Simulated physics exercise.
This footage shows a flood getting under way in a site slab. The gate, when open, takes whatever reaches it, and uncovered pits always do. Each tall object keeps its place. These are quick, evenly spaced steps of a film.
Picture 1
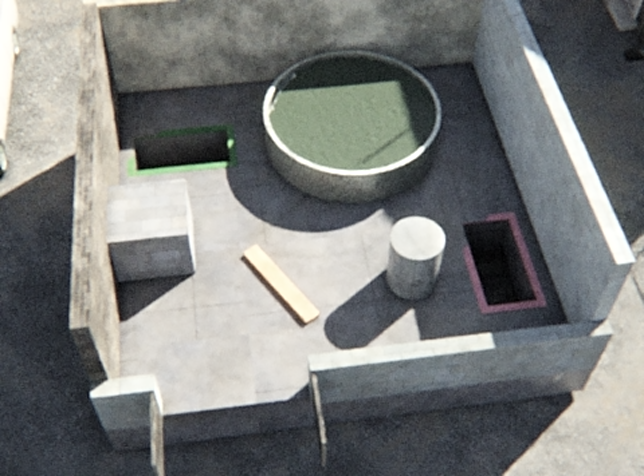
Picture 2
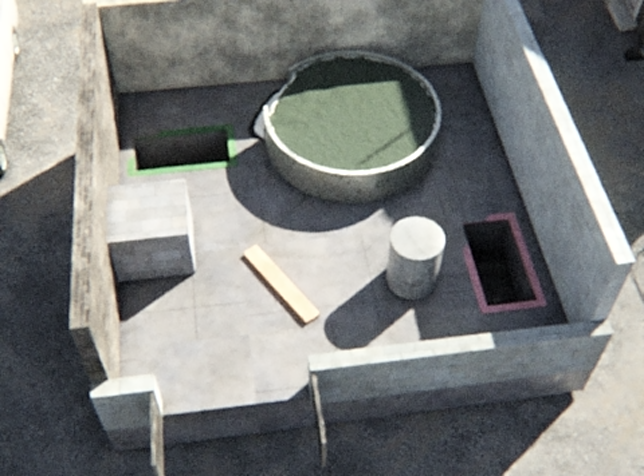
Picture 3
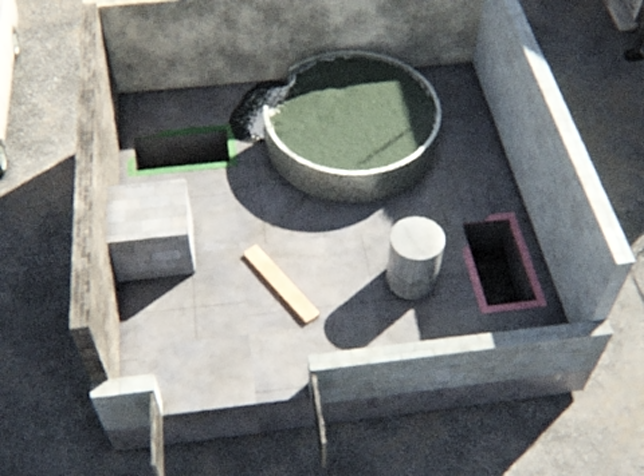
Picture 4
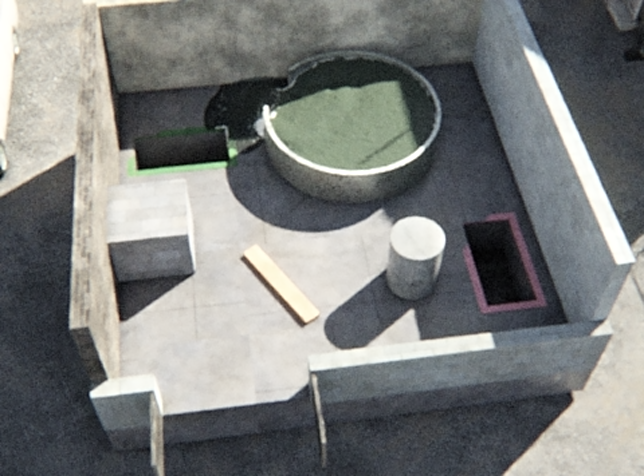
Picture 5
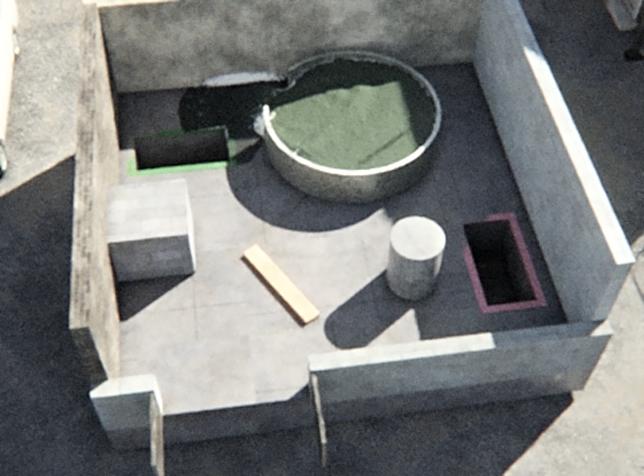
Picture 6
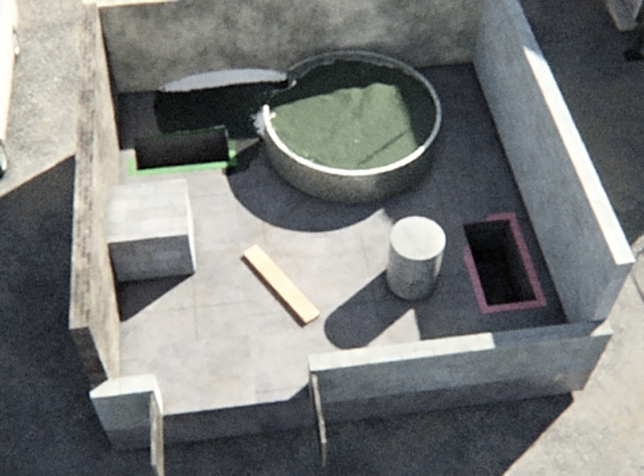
Water in the round, green-tinted pool sits still inside a walled concrete yard, then breaks out through a gap in the rim's left side. It spreads as a dark sheet across the slab toward the back wall, then extends leftward behind the green-edged pit, while the block, plank and cylinder stay put.
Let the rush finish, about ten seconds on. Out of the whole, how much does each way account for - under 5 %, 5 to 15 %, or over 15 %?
By the end, the gate accounts for under 5 %; the pink pit accounts for under 5 %; the green pit accounts for over 15 %.
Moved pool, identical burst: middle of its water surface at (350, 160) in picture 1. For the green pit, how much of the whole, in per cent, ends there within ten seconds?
Green: 55 %.
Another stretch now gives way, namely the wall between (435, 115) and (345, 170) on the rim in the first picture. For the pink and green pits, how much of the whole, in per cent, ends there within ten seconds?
Lab note - share by pit: Pink 65 %, green 0 %.
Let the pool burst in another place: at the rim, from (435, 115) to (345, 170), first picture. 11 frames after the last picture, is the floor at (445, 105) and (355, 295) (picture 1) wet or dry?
Result, point by point: Inundated; inundated.
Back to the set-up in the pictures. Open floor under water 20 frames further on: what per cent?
That should be about 25 %.
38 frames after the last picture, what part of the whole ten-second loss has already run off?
I make it 65 per cent.
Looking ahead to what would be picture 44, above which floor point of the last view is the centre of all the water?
Somewhere near (312, 135).
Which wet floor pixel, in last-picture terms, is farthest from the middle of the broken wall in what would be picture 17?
Close to (120, 227), I think.
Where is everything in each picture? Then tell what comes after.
In the first picture, the pool at (352, 112) is whole and still.
In the second picture, water pours out at (276, 108) and has run to a hidden place.
In the third picture, the front is at (235, 134), out from the gap at (276, 109).
In the fourth picture, water pours out at (276, 110) and has run to (229, 84).
In the fifth picture, the front is at (194, 87), out from the gap at (276, 109).
In the sixth picture, water pours out at (276, 109) and has run to (158, 90).
A moment on, water covers 10 % of the floor; the gate 0 %, the pink pit 0 %, the green pit 2 %.
Next, water covers 15 % of the floor; the gate 0 %, the pink pit 0 %, the green pit 5 %.
Then, water covers 25 % of the floor; the gate 0 %, the pink pit 0 %, the green pit 16 %.
Later, water covers 40 % of the floor; the gate 0 %, the pink pit 0 %, the green pit 33 %.
In the end, water covers 50 % of the floor; the gate 0 %, the pink pit 1 %, the green pit 51 %.
